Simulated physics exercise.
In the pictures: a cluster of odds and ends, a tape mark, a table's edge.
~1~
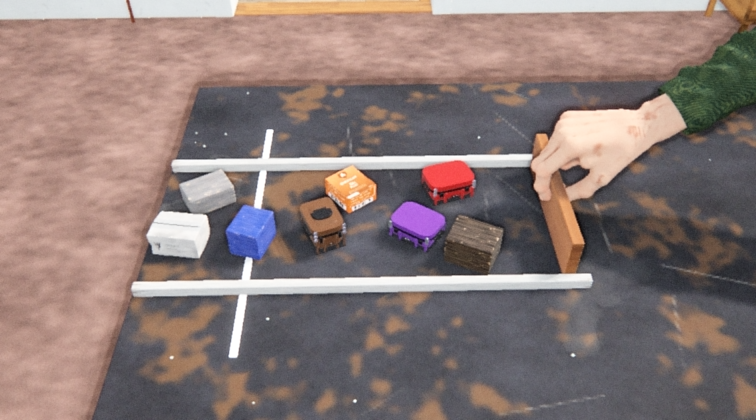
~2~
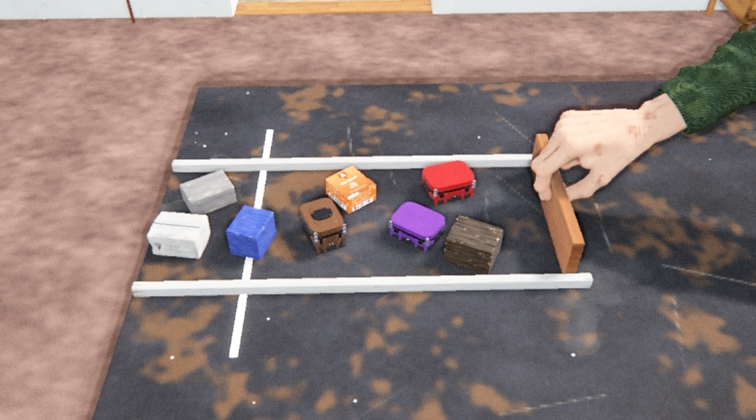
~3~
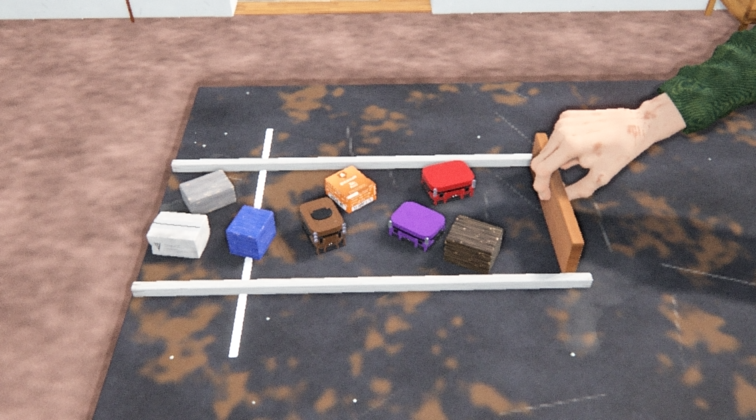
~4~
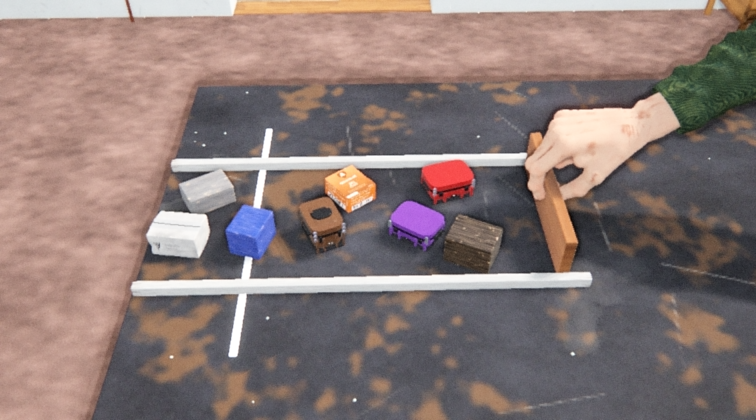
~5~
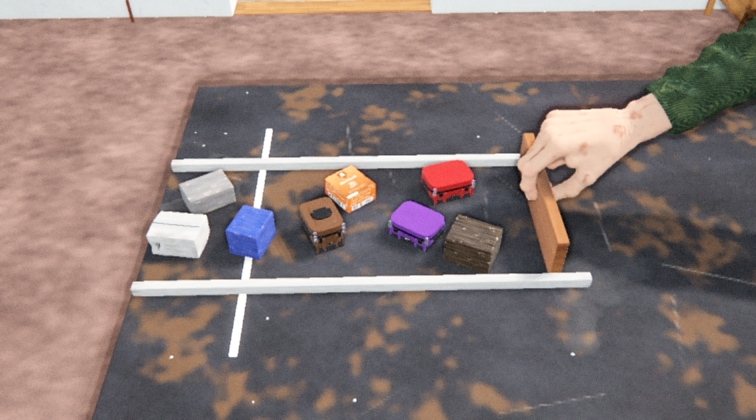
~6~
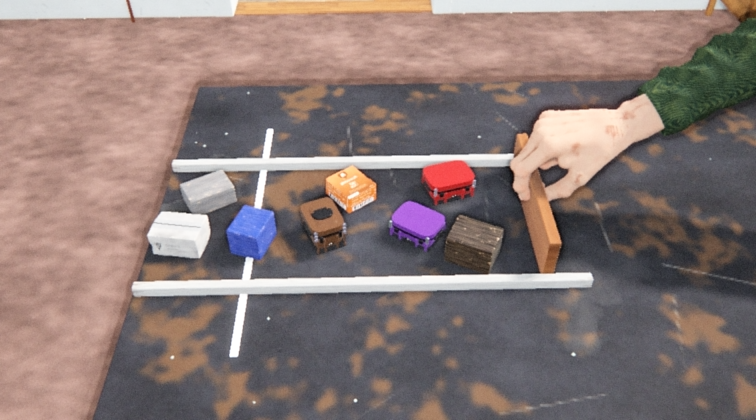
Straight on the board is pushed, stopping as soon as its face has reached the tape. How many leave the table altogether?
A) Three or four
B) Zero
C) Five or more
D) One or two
One or two (D).
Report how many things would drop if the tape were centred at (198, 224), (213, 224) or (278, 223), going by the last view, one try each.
Going through each try, you'd get 5, 3 and 0.
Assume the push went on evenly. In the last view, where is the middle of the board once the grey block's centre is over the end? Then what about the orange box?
Its middle is about (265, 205) and about (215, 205).
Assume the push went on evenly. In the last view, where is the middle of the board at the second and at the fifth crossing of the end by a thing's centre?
First around (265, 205), then around (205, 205).
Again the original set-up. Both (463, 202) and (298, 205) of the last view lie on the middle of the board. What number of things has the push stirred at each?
At the first spot 3, then 8.
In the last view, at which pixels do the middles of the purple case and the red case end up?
(238, 214) and (238, 182), roughly.
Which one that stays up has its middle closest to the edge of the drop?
It is the blue block.
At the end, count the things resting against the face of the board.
Result: 3 in all.
Soon after, none off yet; white box at rest near (180, 235); grey block at rest near (209, 193); blue block at rest near (252, 233).
Then, none off yet; white box moving near (173, 236); grey block moving near (197, 194); blue block moved about its own width near (215, 235).
By the end, the number that fall off is one or two; fallen, grey block and white box.
